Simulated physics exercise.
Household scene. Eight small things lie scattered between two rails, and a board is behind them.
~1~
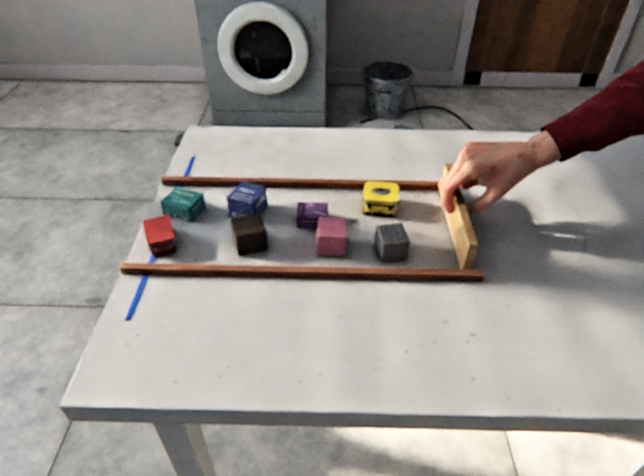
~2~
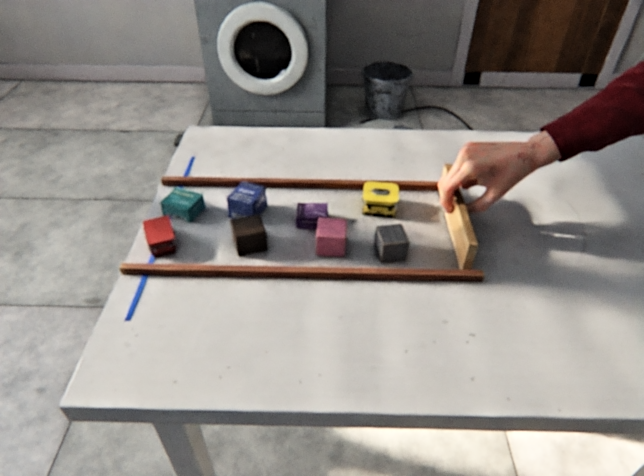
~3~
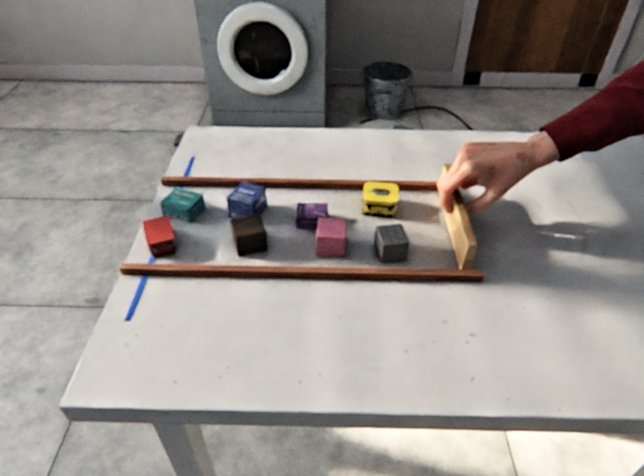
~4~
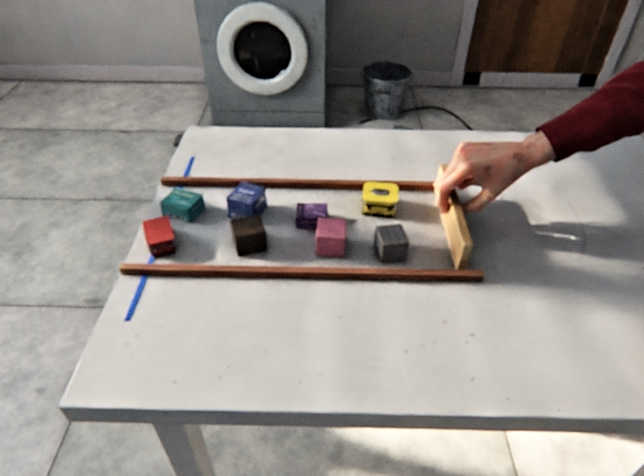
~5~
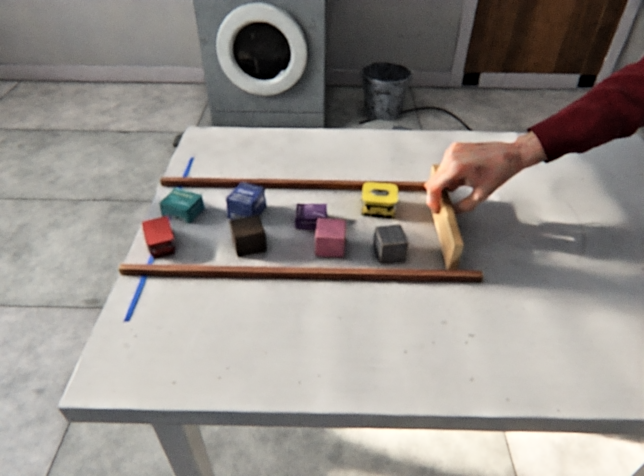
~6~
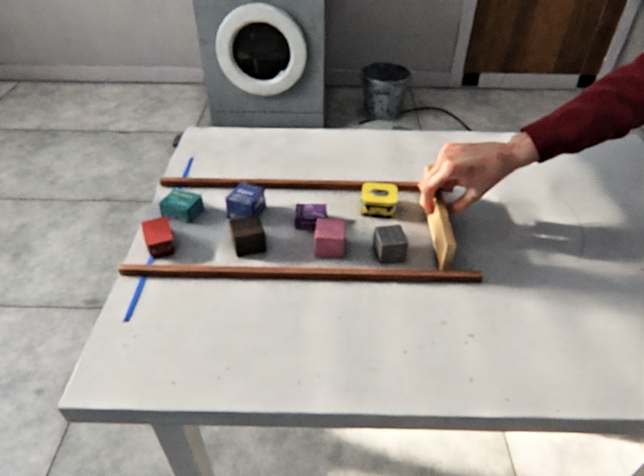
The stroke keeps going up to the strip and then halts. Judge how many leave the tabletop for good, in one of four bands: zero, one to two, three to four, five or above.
That falls in the band five or above.
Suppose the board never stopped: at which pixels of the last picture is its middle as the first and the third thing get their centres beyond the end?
I'd put it close to (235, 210) and later close to (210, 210).
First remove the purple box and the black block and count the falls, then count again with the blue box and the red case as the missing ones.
First try 4, second try 4.
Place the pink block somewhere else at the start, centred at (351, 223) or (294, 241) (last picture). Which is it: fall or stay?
Try one: It is still there. Try two: It ends up off.
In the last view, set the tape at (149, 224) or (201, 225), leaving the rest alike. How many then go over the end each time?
Well, you'd get 8 the first time and 3 the second time.
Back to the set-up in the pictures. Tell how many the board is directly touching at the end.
Count: 2.
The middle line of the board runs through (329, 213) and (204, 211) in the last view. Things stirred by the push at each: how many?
Moved so far: 4, later 8.
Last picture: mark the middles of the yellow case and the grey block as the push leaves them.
Final positions: Near (155, 197); near (140, 238).
Soon after, none off yet; red case at rest near (159, 238); turquoise box at rest near (182, 205); blue box at rest near (246, 203).
Then, none off yet; red case moving near (150, 239); turquoise box moved a little near (169, 206); blue box moved about its own width near (206, 193).
By the end, the number that fall off is five or more; fallen, pink block, purple box, black block, blue box, turquoise box and red case.
